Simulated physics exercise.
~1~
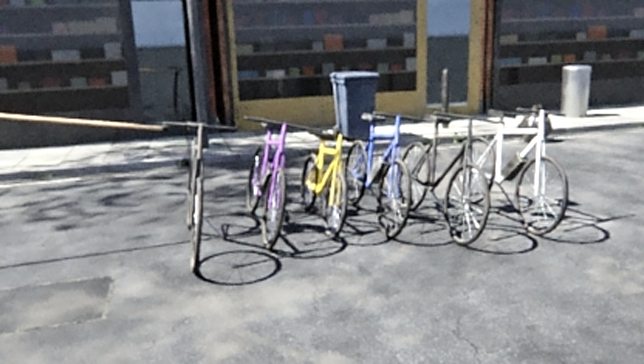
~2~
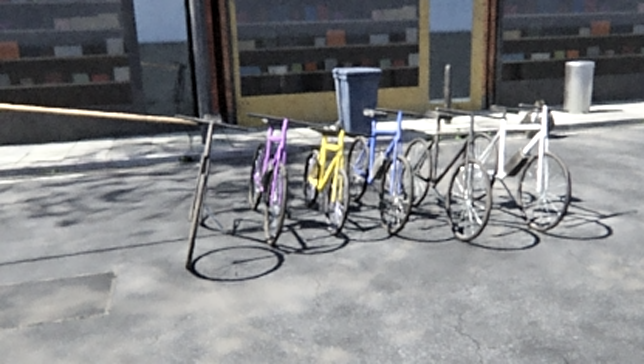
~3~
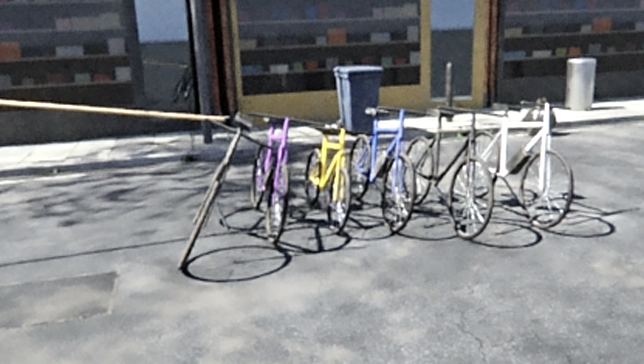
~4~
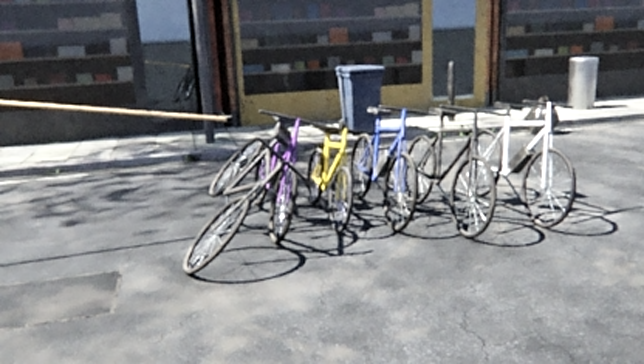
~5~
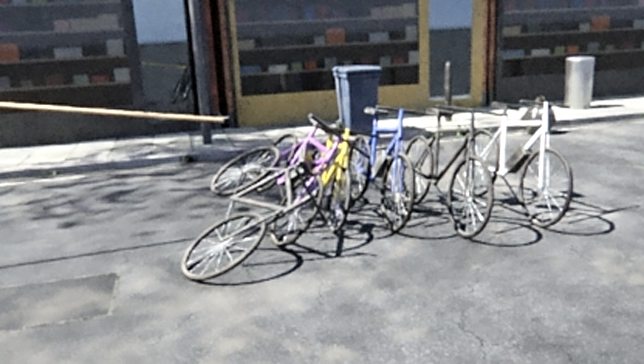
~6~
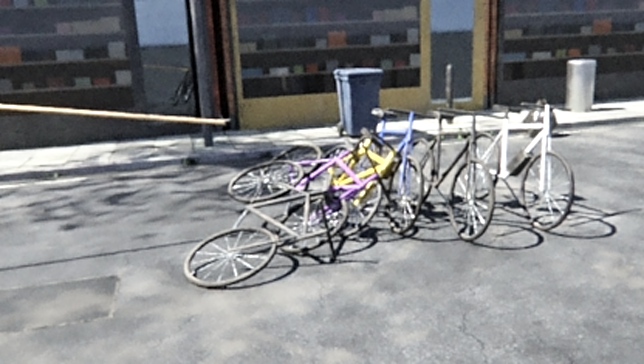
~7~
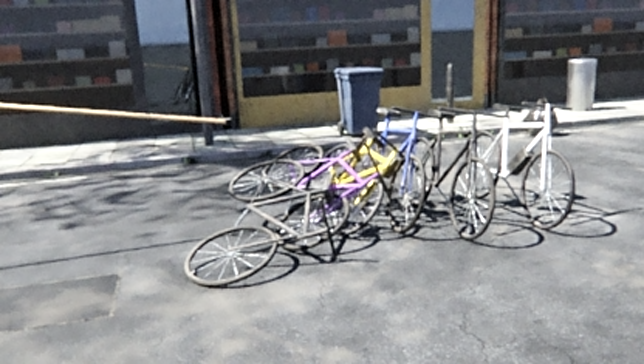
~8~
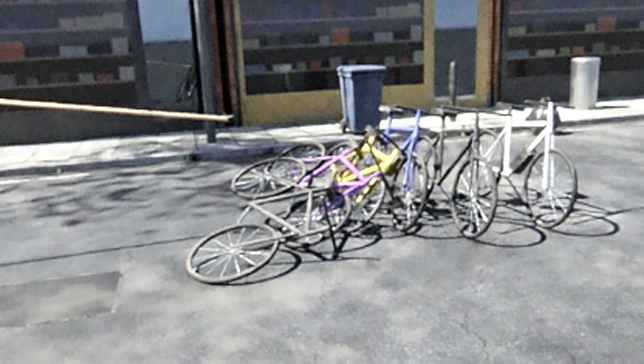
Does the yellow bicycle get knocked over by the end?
Yes, the yellow bicycle is knocked over when the purple one tips into it, and it ends up slumped against the blue one.
At the start, six bicycles stand in a row beside the road, with a long wooden pole reaching in from the left toward the nearest one. The pole pushes the top of that first dark bicycle to the right until it tips, and then the pole stops. The dark bicycle drops against the purple one, which leans over in turn and knocks into the yellow one. The yellow bicycle tilts onto the blue one and comes to rest there. At the end, the first three lie slumped together, while the blue, dark and white bicycles on the right still stand.
